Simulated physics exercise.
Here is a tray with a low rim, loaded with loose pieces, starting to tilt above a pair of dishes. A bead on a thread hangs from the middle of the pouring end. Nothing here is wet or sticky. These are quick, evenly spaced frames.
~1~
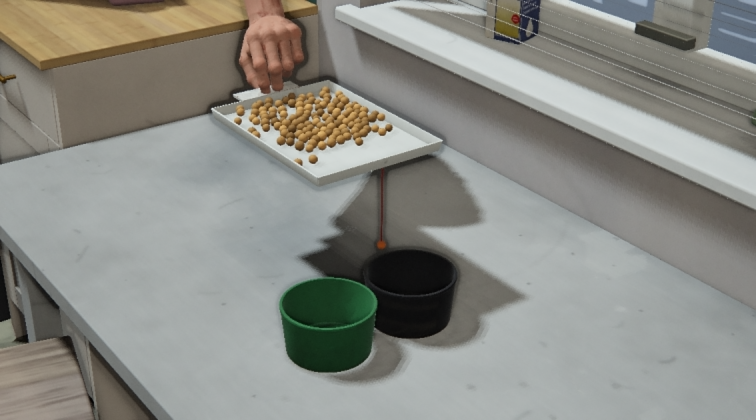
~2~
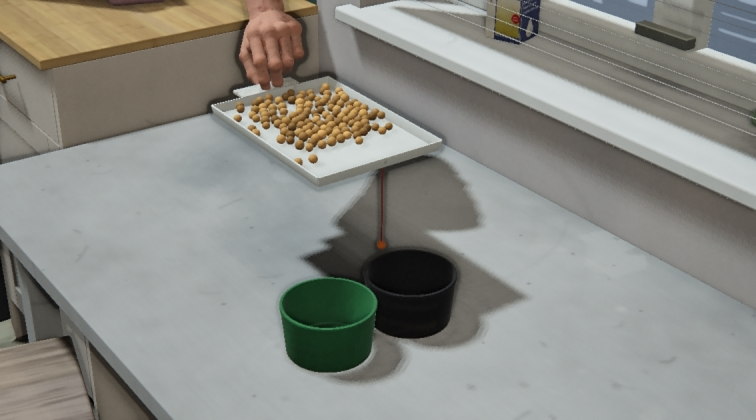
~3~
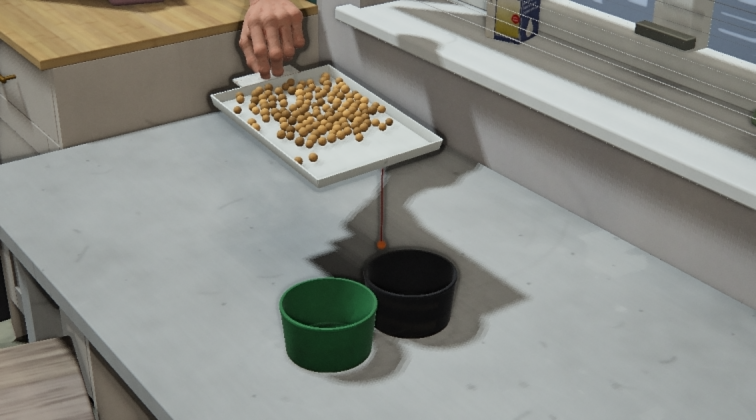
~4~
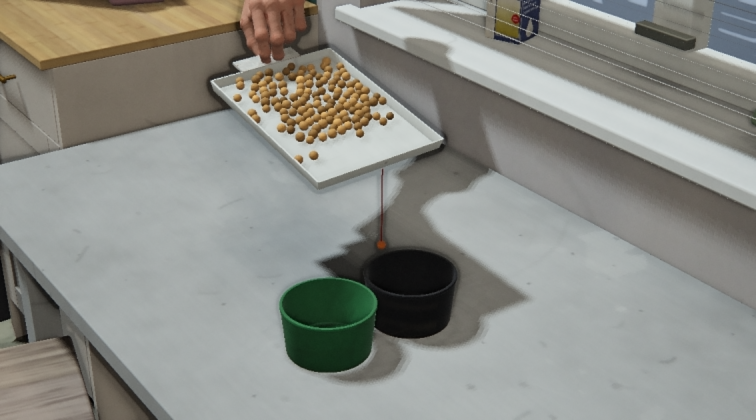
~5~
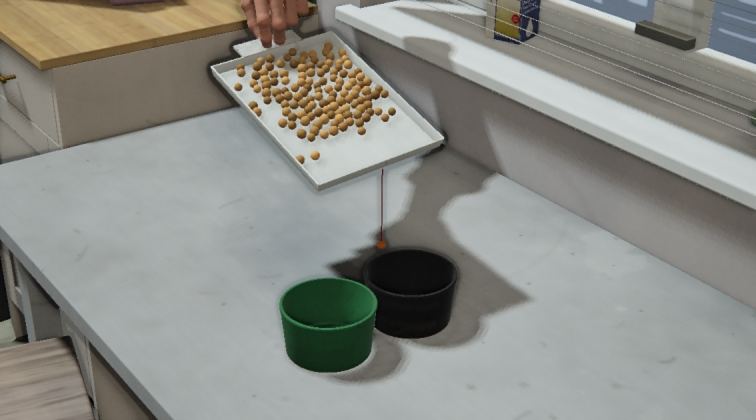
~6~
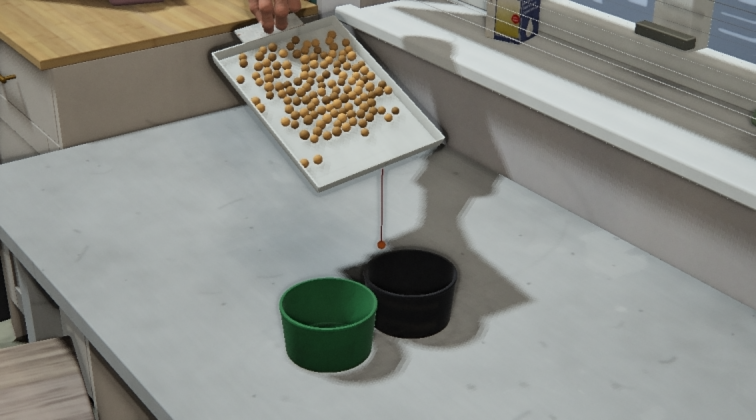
A white tray of round wooden beads tilted steadily as a hand raised its far end above a green dish and a black one, and the beads shifted and spread slightly across it.
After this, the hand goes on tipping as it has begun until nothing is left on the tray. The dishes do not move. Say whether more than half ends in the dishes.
They take more than half between them.
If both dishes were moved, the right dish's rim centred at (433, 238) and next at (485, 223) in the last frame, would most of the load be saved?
In turn: Under half; the smaller part.
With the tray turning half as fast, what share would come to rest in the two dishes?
Some 90 per cent.
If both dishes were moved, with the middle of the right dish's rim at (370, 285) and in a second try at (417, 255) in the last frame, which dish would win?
First right, then the left one.
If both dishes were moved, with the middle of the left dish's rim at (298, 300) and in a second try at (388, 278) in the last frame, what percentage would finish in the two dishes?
The first gives 70 %, the second 50 %.
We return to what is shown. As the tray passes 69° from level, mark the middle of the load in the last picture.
Near (360, 193).
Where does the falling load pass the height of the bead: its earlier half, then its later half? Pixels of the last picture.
Early half (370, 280), late half (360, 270).
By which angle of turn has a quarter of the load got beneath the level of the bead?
Roughly 70°.
Soon after the last picture, tray tipped steeply; about half on the tray; a small part in the left dish; a small part in the right dish; a stray few outside both; about a quarter in the air.
A little later, tray tipped past a quarter turn; a stray few on the tray; about a third in the left dish; about a quarter in the right dish; about a quarter outside both; a small part in the air.
Later still, tray tipped past a quarter turn; about a third in the left dish; about a third in the right dish; about a quarter outside both.
By the end, tray tipped past a quarter turn; about a third in the left dish; about a third in the right dish; about a quarter outside both.
